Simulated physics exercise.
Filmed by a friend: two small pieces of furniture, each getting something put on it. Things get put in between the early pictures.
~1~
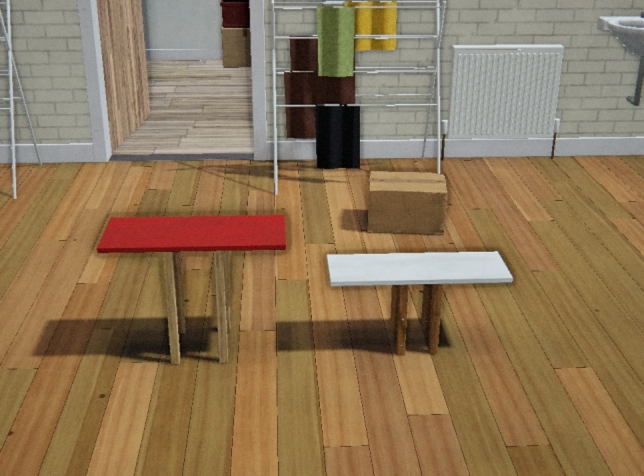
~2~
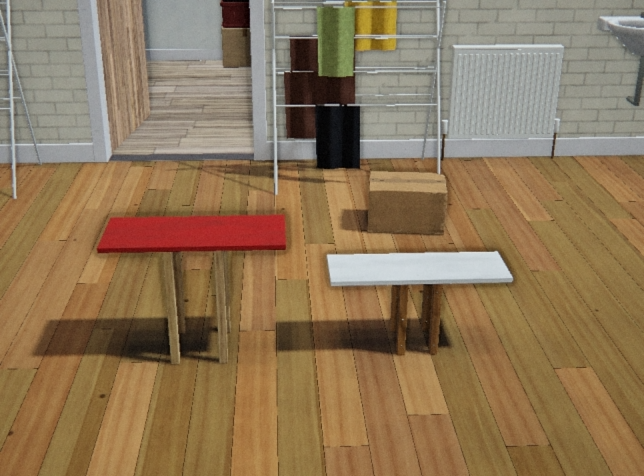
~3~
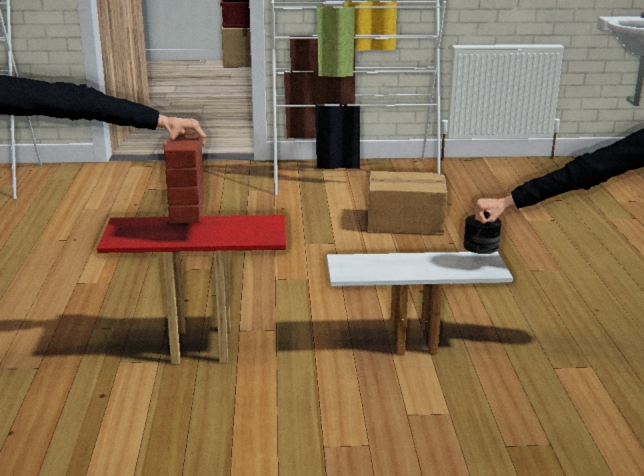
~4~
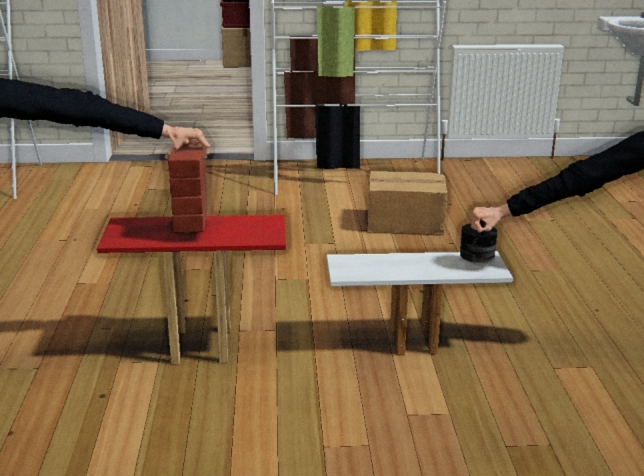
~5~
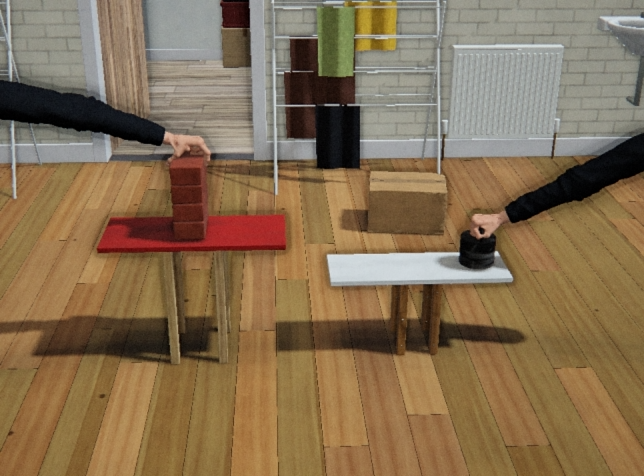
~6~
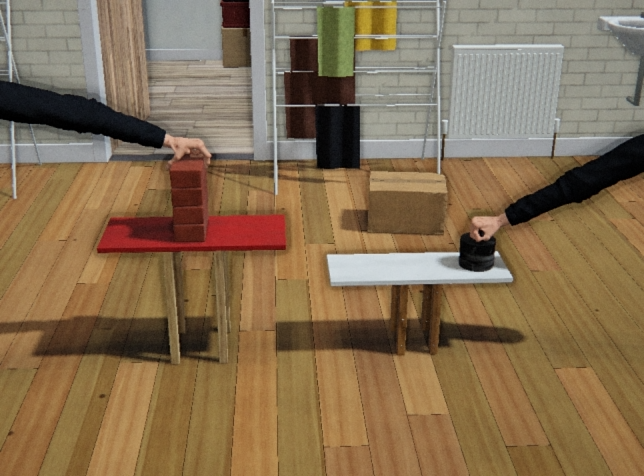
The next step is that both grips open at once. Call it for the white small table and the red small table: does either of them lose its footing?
My call: The white small table loses its footing; the red small table keeps its footing.
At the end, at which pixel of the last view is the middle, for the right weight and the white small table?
Roughly (601, 325) for the first and roughly (487, 280) for the other.
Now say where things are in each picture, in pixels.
In the first picture, white small table (417, 268); red small table (195, 233).
In the second picture, red small table (195, 233).
In the third picture, still on the way; white small table (417, 268); left bricks (185, 177).
In the fourth picture, still on the way; red small table (195, 233); right weight (478, 243).
In the fifth picture, still on the way; white small table (417, 268); left bricks (190, 193).
In the sixth picture, in place, still held; white small table (417, 268); red small table (195, 233); right weight (477, 252).
Then, 0.36 s past the last view, white small table leaning 22° off how it started near (450, 266); red small table at rest near (195, 233).
Finally, the white small table overbalances, near (487, 280); the red small table holds firm, near (195, 233).
